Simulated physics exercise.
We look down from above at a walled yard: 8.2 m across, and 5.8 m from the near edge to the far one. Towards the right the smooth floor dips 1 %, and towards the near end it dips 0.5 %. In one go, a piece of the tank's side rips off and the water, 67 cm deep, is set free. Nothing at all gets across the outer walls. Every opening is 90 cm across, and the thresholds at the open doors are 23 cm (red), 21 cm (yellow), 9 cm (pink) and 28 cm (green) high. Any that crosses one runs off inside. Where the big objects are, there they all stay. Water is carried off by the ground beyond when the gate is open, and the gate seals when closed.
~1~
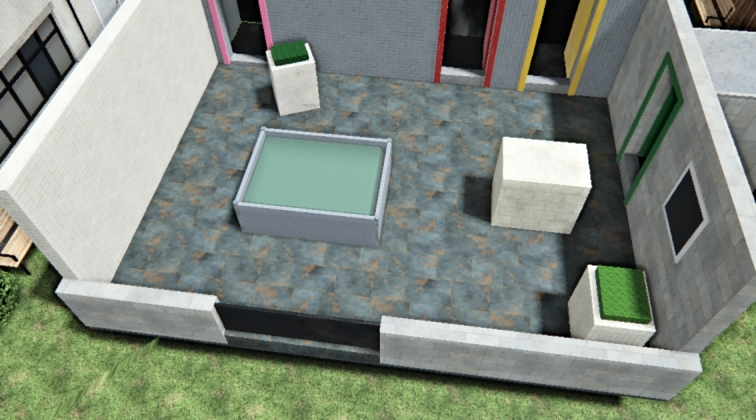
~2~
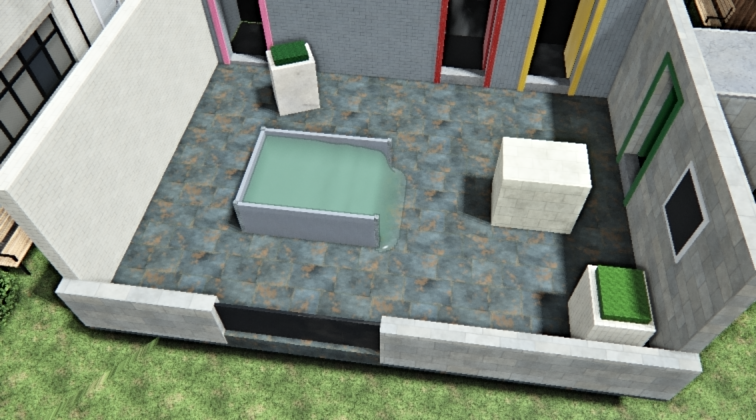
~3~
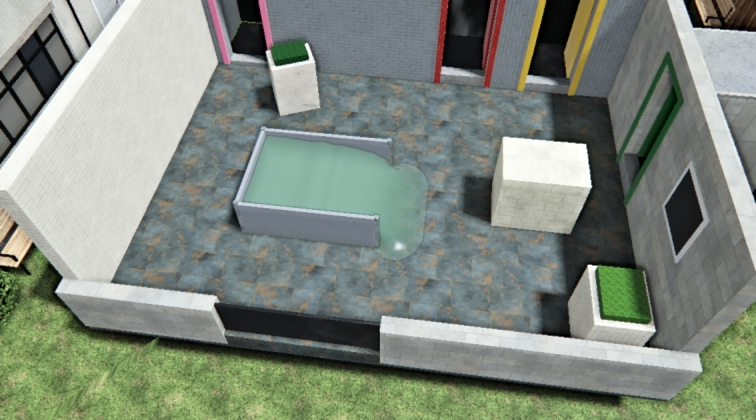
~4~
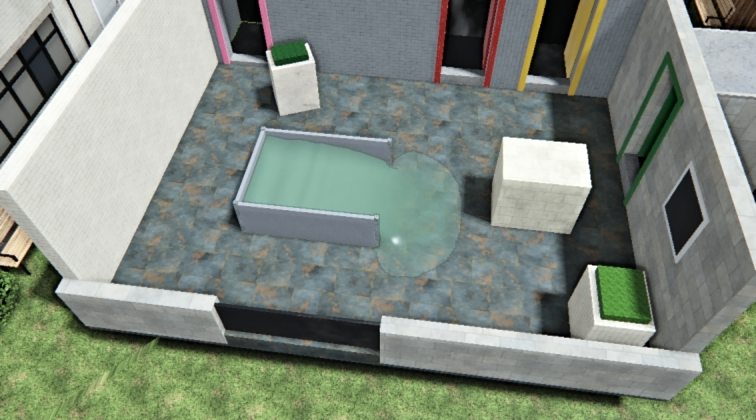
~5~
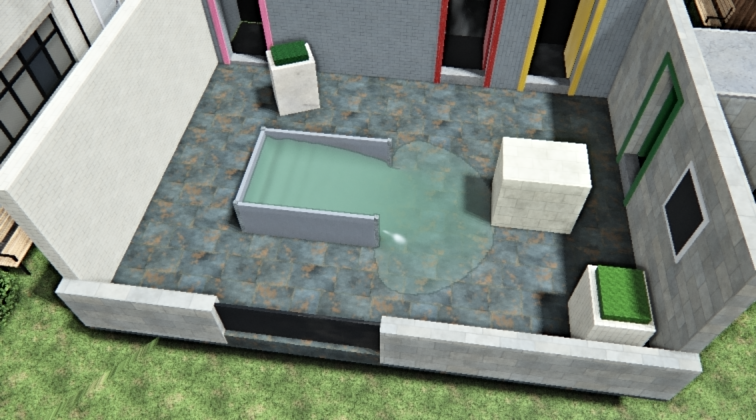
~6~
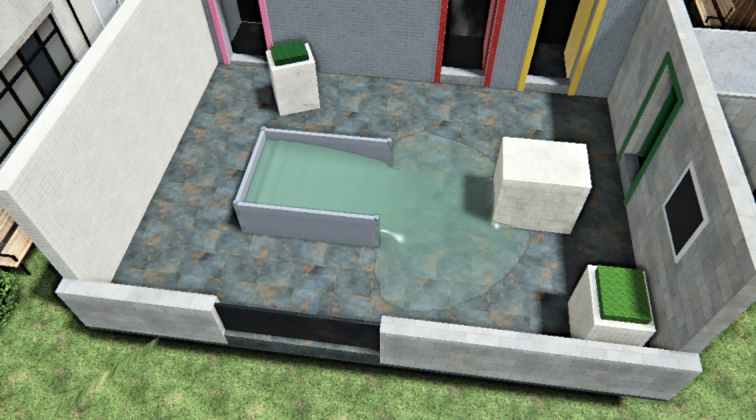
Walled yard seen from above, a tank losing its right side and greenish water spreading across stone floor to a pale block.
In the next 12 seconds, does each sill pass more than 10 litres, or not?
As I see it, at the red door the total will be lower than the limit, at the yellow door the total will be lower than the limit, at the pink door the total will be lower than the limit, at the green door the total will be lower than the limit.
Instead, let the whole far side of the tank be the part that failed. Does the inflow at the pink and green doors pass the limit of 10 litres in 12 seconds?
So pink ends up past the limit and green ends up short of it.
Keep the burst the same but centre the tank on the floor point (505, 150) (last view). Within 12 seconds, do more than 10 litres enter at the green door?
With that change, the limit at the green door is surpassed.
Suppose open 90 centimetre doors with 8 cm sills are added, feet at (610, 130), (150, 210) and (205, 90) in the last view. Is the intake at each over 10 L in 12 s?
Note, doorways in listed order: Goes beyond, stays short, stays short.
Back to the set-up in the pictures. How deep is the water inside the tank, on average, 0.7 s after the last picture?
34 cm.
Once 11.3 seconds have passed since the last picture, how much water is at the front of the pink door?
3.0 cm or so.
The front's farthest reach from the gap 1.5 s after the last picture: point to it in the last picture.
Somewhere near pixel (606, 100).
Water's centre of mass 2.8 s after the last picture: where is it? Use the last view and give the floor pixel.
Around (501, 214).
Then, 0.7 s after the last picture water covers 30 % of the floor and is deepest (42 cm) near (487, 214); red door not reached, yellow door not reached, pink door not reached, green door not reached.
Then, 1.5 s after the last picture water covers 40 % of the floor and is deepest (39 cm) near (561, 362); red door not reached, yellow door 12 cm at the sill, 0 L in, pink door not reached, green door 2 cm at the sill, 0 L in.
Then, 2.8 s after the last picture water covers 45 % of the floor and is deepest (34 cm) near (639, 372); red door 10 cm at the sill, 0 L in, yellow door 15 cm at the sill, 0 L in, pink door not reached, green door 8 cm at the sill, 0 L in.
Then, 6.3 s after the last picture water covers 75 % of the floor and is deepest (13 cm) near (632, 256); red door 10 cm at the sill, 0 L in, yellow door 9 cm at the sill, 0 L in, pink door not reached, green door 12 cm at the sill, 0 L in.
Then, 11.3 s after the last picture water covers 100 % of the floor and is deepest (10 cm) near (631, 247); red door 3 cm at the sill, 0 L in, yellow door 4 cm at the sill, 0 L in, pink door 3 cm at the sill, 0 L in, green door 8 cm at the sill, 0 L in.
